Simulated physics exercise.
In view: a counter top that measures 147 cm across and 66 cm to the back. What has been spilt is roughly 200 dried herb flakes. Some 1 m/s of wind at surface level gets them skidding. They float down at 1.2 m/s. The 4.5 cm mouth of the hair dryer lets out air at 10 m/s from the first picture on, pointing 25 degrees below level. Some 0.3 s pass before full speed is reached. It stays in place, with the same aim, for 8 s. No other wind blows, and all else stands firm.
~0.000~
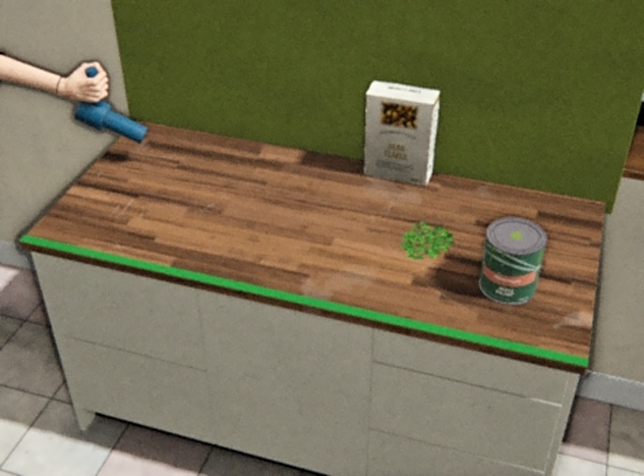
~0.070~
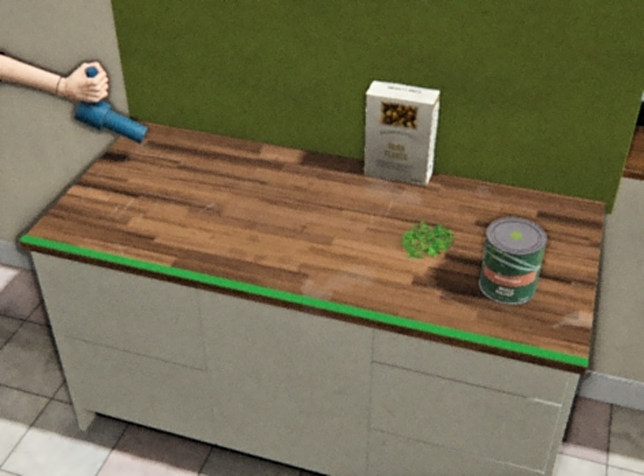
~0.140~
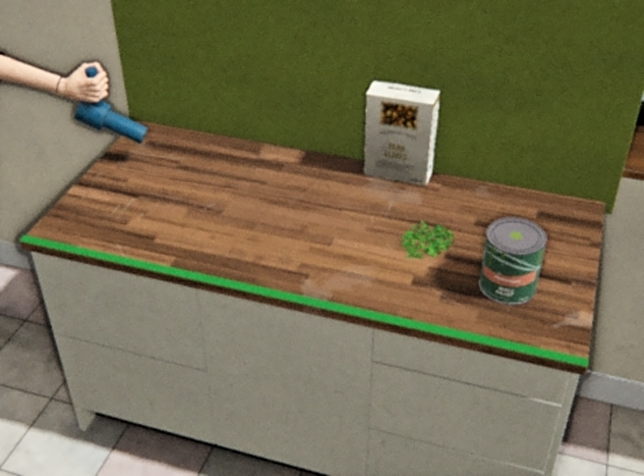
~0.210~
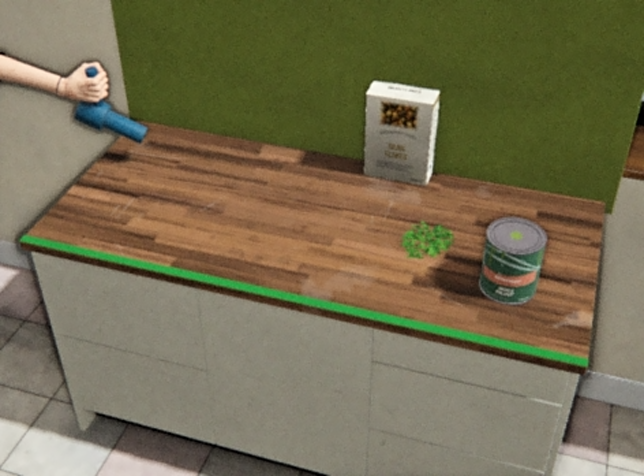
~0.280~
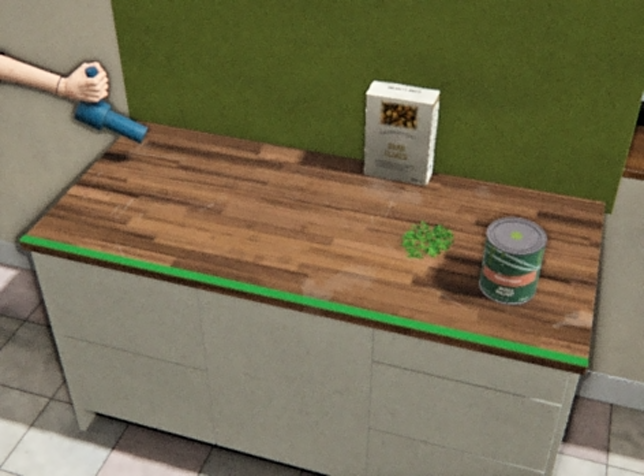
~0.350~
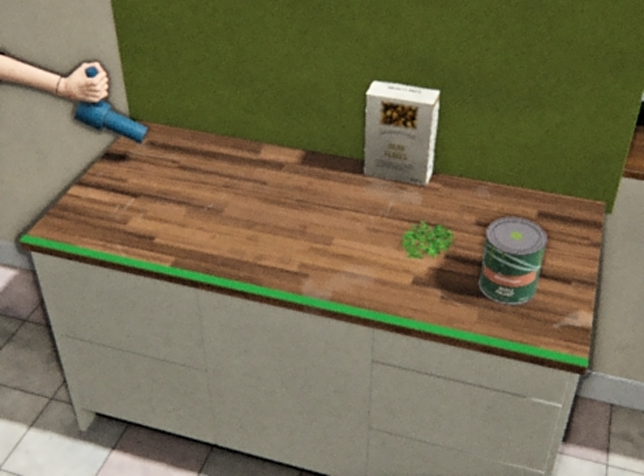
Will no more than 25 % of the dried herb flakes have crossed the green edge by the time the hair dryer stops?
Yes: Chances are the quarter threshold never gets crossed at that edge.
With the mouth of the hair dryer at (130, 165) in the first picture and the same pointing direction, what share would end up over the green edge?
I'd put it at around 0 per cent.
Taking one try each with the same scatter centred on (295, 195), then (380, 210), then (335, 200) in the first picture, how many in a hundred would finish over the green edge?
About 0, 0 and 0 in a hundred, in that order.
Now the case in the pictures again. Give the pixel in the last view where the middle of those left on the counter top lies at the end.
It lands close to (498, 269) in the last picture.
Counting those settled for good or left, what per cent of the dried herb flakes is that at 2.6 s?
That works out to some 70 %.
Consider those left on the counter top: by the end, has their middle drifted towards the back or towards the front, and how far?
It moves toward the near end, close to 5 cm.
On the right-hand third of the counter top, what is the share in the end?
I'd estimate around 50 per cent.
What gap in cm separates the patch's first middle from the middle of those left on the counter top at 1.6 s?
Roughly 20 cm.
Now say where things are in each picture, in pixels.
The middle of the dried herb flakes is near (430, 242), none has stirred yet and the mouth of the hair dryer is at (144, 136), in the first frame.
The middle of the dried herb flakes is near (430, 241), none has stirred yet and the green edge is centred on (279, 299), in the second frame.
The middle of the dried herb flakes is near (430, 241), none has stirred yet, the top of a tin is at (517, 235) and the top of a carton is at (403, 92), in the third frame.
The middle of the dried herb flakes is near (430, 241) and none has stirred yet, in the fourth frame.
The middle of the dried herb flakes is near (430, 241) and none has stirred yet, in the fifth frame.
The middle of the dried herb flakes is near (430, 241) and none has stirred yet, in the sixth frame.
After 1.6 s, 0 % are over the green edge; the middle of those still in play is near (499, 267); 26 % have settled or left.
After 2.6 s, 0 % are over the green edge; the middle of those still in play is near (498, 269); 66 % have settled or left.
After 4.4 s, 0 % are over the green edge; the middle of those still in play is near (498, 269); 74 % have settled or left.
After 8.0 s, at the end, 0 % are over the green edge; the middle of those still in play is near (498, 269).
